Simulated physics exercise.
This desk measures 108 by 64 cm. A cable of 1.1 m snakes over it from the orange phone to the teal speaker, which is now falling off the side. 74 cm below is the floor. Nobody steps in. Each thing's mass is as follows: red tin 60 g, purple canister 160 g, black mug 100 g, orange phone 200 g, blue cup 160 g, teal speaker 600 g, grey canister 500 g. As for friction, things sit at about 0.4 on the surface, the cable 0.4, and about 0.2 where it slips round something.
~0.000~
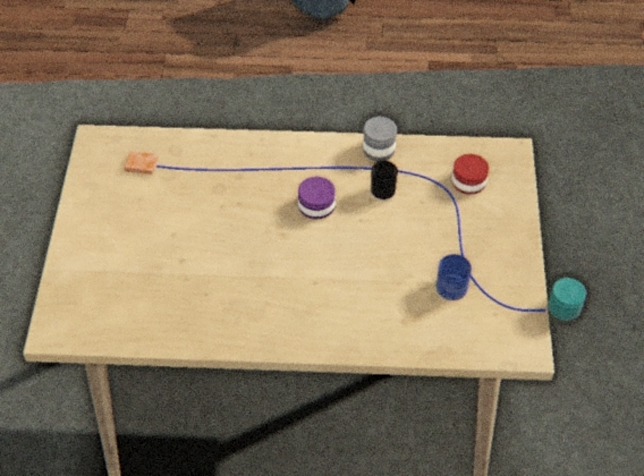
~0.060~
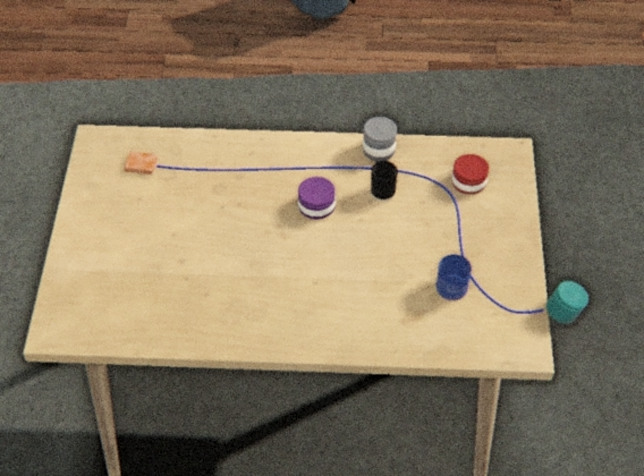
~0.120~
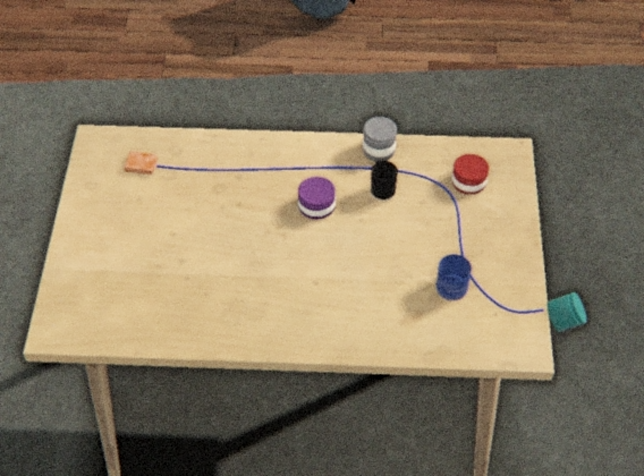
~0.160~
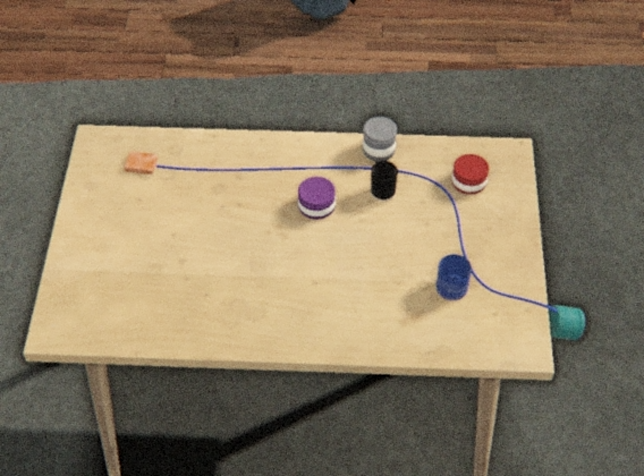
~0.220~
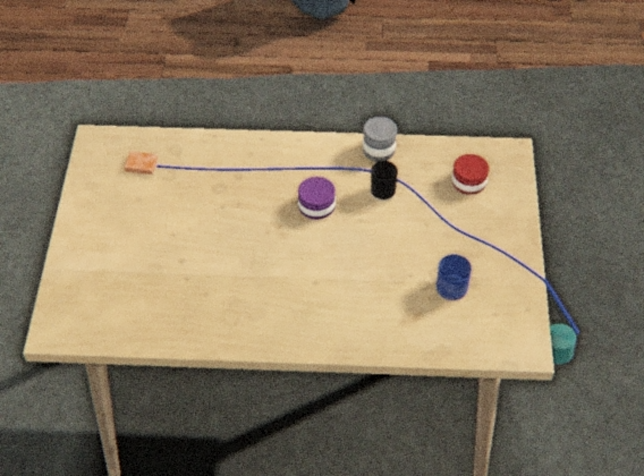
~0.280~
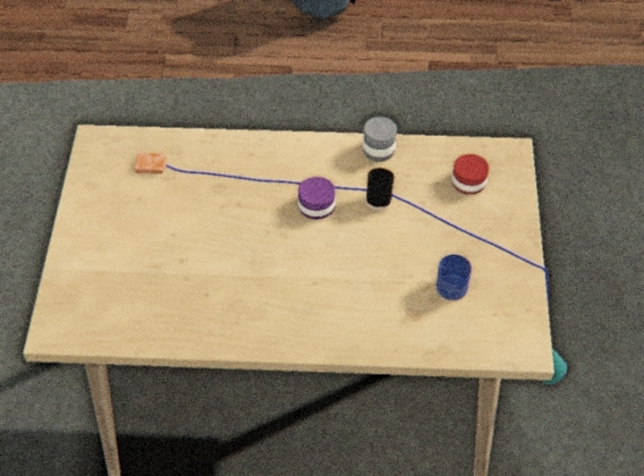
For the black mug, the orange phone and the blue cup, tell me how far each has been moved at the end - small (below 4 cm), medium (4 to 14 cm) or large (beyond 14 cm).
The black mug has a large shift. The orange phone has a large shift. The blue cup has a small shift.
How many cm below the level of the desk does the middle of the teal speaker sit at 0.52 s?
I'd put it at about 60 centimetres under.
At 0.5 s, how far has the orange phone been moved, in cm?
Displacement: Approx. 36 cm.
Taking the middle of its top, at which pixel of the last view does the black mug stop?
Top at rest: About (339, 281).
After 0.5 s, the cable's tail end at (306, 185); orange phone 35 cm off its start, black mug on its side, 22 cm off its start, teal speaker over the edge.
After 0.7 s, the cable's tail end at (390, 192); orange phone 55 cm off its start, black mug on its side, 28 cm off its start, teal speaker over the edge.
After 1.0 s, the cable's tail end at (408, 192); orange phone 59 cm off its start at (395, 182), black mug on its side, 31 cm off its start at (339, 288), teal speaker over the edge.
After 1.2 s, the cable's tail end at (408, 192); orange phone 59 cm off its start, black mug on its side, 32 cm off its start, teal speaker over the edge.
After 2.4 s, the cable's tail end at (408, 192); orange phone 59 cm off its start at (395, 182), black mug on its side, 32 cm off its start at (339, 295), blue cup 0 cm off its start at (455, 267), teal speaker over the edge.
